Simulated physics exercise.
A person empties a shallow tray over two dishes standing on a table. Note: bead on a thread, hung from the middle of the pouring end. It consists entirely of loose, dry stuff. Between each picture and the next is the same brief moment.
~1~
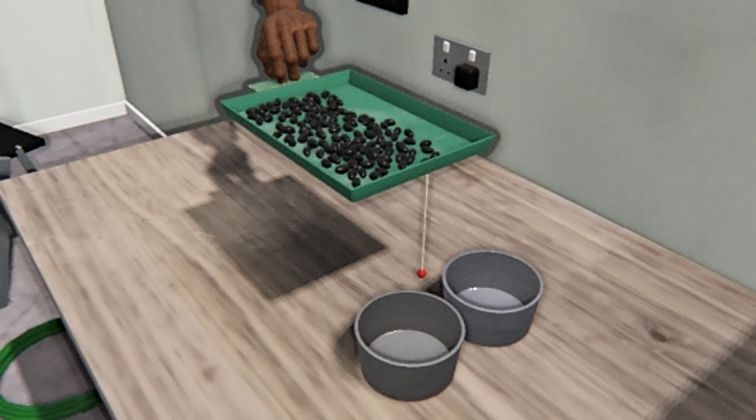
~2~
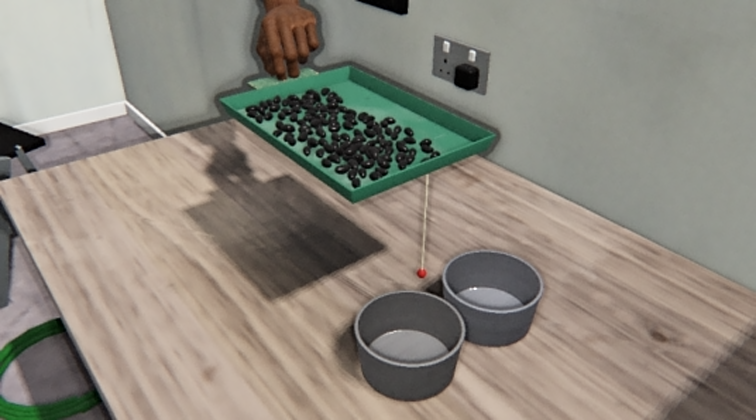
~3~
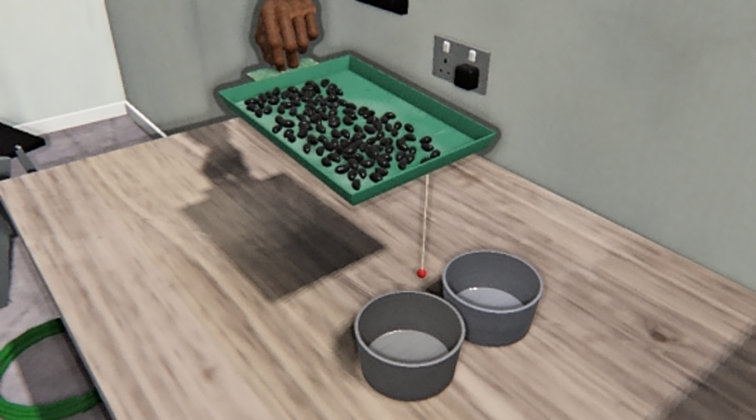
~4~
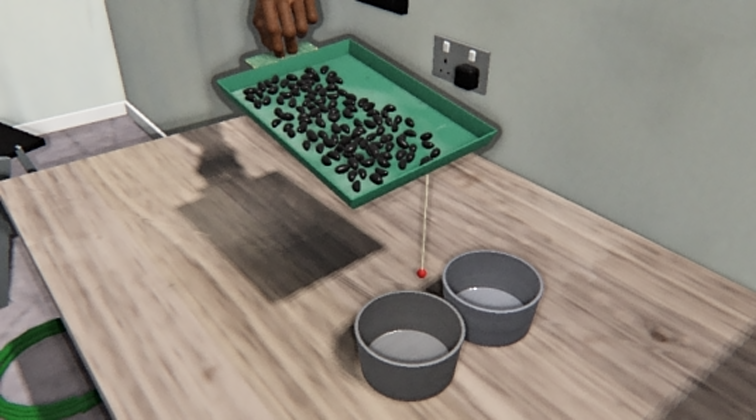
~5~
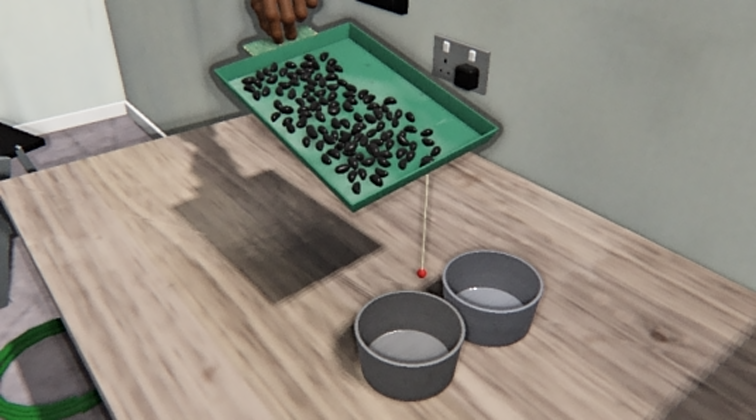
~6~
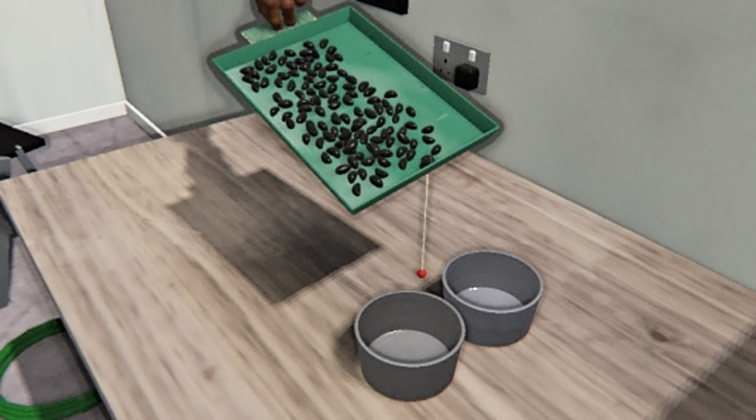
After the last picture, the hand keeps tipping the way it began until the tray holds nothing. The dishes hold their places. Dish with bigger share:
The greater part will fall into the left dish.
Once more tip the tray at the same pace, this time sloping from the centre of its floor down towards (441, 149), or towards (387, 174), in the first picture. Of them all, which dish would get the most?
Well, the dish on the right side comes out on top first, and then the dish on the left side does.
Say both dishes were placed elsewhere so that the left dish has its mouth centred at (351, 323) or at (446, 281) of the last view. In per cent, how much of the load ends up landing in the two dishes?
Roughly 90 per cent, then roughly 0 per cent.
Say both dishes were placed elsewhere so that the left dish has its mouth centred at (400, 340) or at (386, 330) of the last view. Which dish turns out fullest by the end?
First try: The leftmost dish. Second try: The leftmost dish.
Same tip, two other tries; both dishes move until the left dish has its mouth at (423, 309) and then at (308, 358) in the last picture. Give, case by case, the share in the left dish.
The first position comes out at 30 per cent, the other at 20 per cent.
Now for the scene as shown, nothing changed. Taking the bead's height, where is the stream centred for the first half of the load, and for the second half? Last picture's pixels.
Half one: (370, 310), half two: (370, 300).
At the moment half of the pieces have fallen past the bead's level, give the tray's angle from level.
Somewhere around 110 degrees.
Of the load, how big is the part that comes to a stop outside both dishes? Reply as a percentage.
Near 40 in a hundred.
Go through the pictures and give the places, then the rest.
The first picture shows corners of the pouring end near (353, 185) and (488, 135), level; middle of the load near (345, 138), black beans; left dish near (445, 373); right dish near (527, 320); bead on its thread near (422, 273).
The second picture shows corners of the pouring end near (353, 186) and (488, 134), level; middle of the load near (345, 137).
The third picture shows corners of the pouring end near (353, 190) and (489, 132), tipped barely, lowest at the left corner; middle of the load near (345, 133).
The fourth picture shows corners of the pouring end near (353, 194) and (490, 130), tipped a little, lowest at the left corner; middle of the load near (345, 128).
The fifth picture shows corners of the pouring end near (353, 198) and (491, 128), tipped a little, lowest at the left corner; middle of the load near (345, 123).
The sixth picture shows corners of the pouring end near (353, 203) and (492, 126), tipped clearly, lowest at the left corner; middle of the load near (345, 118); left dish near (445, 373); right dish near (527, 320).
Shortly afterwards, tray tipped steeply; the whole lot on the tray.
Next, tray tipped past a quarter turn; near half on the tray; a little in the left dish; only a few outside both; near a third in the air.
Some moments later, tray tipped past a quarter turn; near two thirds in the left dish; near a third outside both.
In the end, tray tipped past a quarter turn; near two thirds in the left dish; none at all in the right dish; near a third outside both.
